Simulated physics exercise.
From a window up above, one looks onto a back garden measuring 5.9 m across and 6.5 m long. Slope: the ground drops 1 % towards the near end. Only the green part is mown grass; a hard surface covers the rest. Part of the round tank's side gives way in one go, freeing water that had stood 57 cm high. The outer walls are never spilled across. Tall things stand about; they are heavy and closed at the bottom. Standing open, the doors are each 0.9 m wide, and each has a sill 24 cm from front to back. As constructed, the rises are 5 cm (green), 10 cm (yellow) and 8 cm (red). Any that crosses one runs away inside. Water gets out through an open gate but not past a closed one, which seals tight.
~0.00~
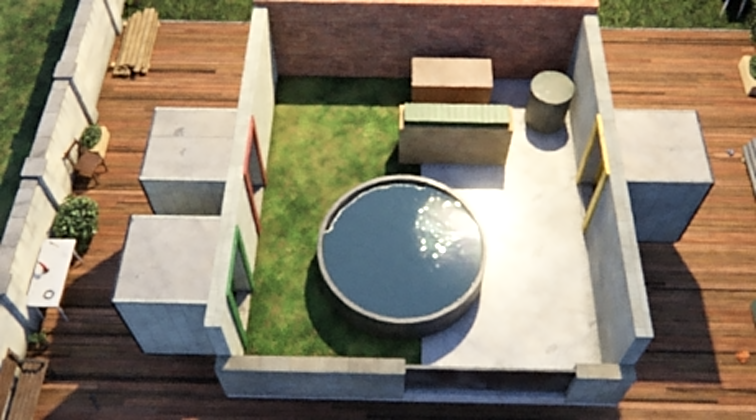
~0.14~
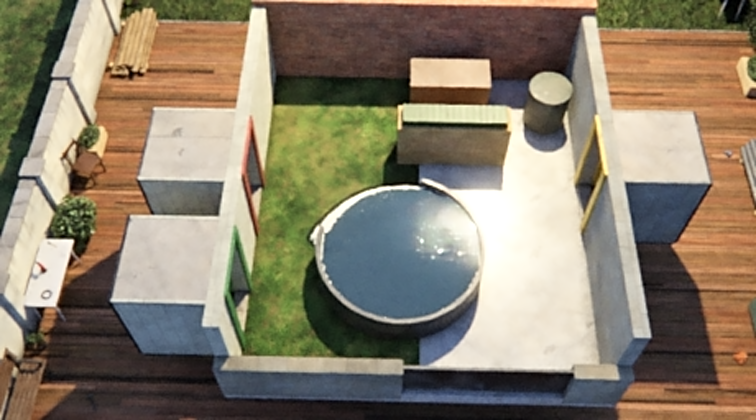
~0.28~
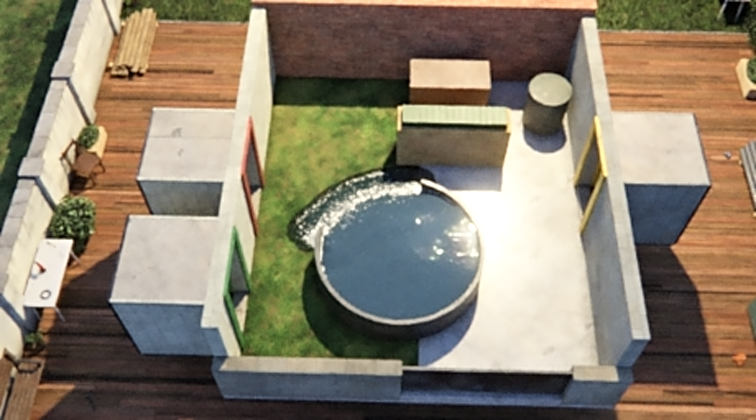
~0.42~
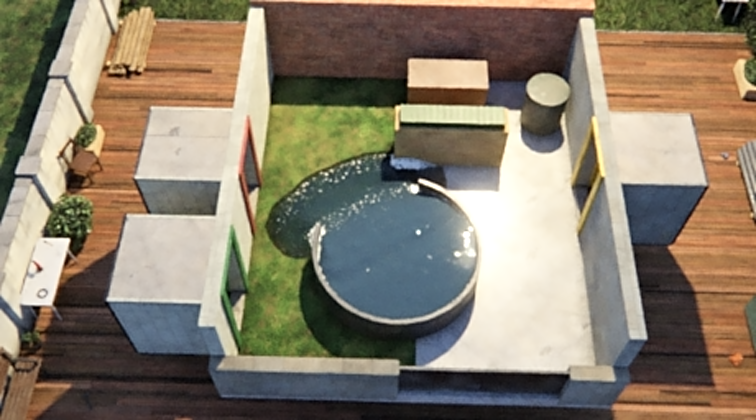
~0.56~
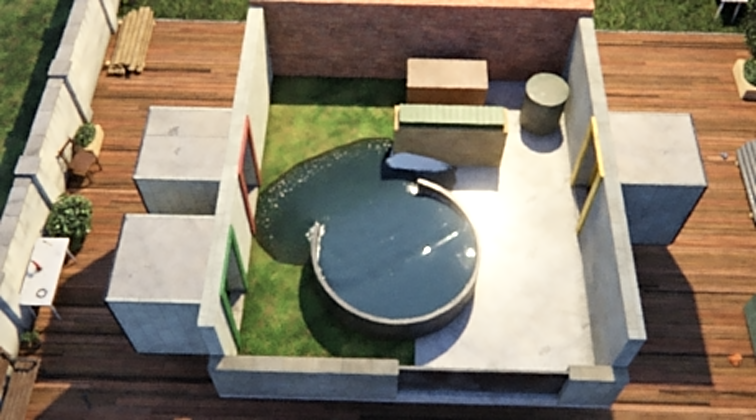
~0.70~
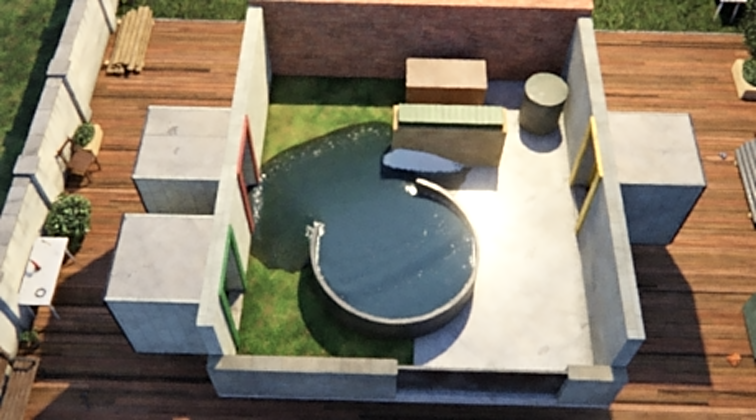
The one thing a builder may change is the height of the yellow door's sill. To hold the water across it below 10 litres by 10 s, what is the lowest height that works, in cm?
Close to 7 cm is just enough.
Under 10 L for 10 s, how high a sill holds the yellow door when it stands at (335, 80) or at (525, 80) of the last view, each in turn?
About 26 cm, then about 13.5 cm.
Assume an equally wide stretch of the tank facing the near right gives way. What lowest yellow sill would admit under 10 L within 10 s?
About 11.0 cm.
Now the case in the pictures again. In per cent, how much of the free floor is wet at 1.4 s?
Wet share: Near 35 %.
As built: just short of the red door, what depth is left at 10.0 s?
Some 8.5 centimetres.
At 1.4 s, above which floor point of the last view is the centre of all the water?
The balance point sits at roughly (373, 233).
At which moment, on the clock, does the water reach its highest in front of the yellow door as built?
That happens close to 8.5 s on the clock.
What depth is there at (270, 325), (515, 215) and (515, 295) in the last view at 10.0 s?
About 10, 6 and 4 cm respectively.
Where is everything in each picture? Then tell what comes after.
The first picture shows the round tank at (402, 247) is whole and still, 57 cm deep; the yellow door at (593, 174) is dry.
In the second picture, the front is at a hidden place, 0.3 m from the gap on the far side; 0.5 m2 of floor is wet, 57 cm left at the back.
In the third picture, the gap is on the far side, the front 0.7 m out at (416, 170); the back of the round tank holds 57 cm.
In the fourth picture, the gap is on the far side, the front 1.1 m out at (280, 203); the back of the round tank holds 57 cm.
In the fifth picture, the gap is on the far side, the front 1.5 m out at (265, 194); the back of the round tank holds 57 cm.
In the sixth picture, water pours out on the far side and has run 1.8 m, to (274, 160); about 7 cm deep outside, 57 cm at the back; the yellow door at (586, 176), 4.0 m from the gap, is still 2.1 m from the nearest water.
After 1.4 s water covers 35 % of the floor, deepest (28 cm) near (393, 171); it has not reached the yellow door.
After 3.0 s water covers 60 % of the floor, deepest (36 cm) near (273, 75); 7 cm at the yellow door, 0 litres in over its 10 cm sill.
After 10.0 s water covers 100 % of the floor, deepest (16 cm) near (422, 381); 7 cm at the yellow door, 1 litre in over its 10 cm sill.
At the yellow door as built, the water arrived by 2.0 s and peaked near 10 cm at 8.6 s.
With a sill of 6.5 cm, 16 litres would have come in within the 10 s; with 8.5 cm, 3 litres. So under 10 litres takes about 7 cm.
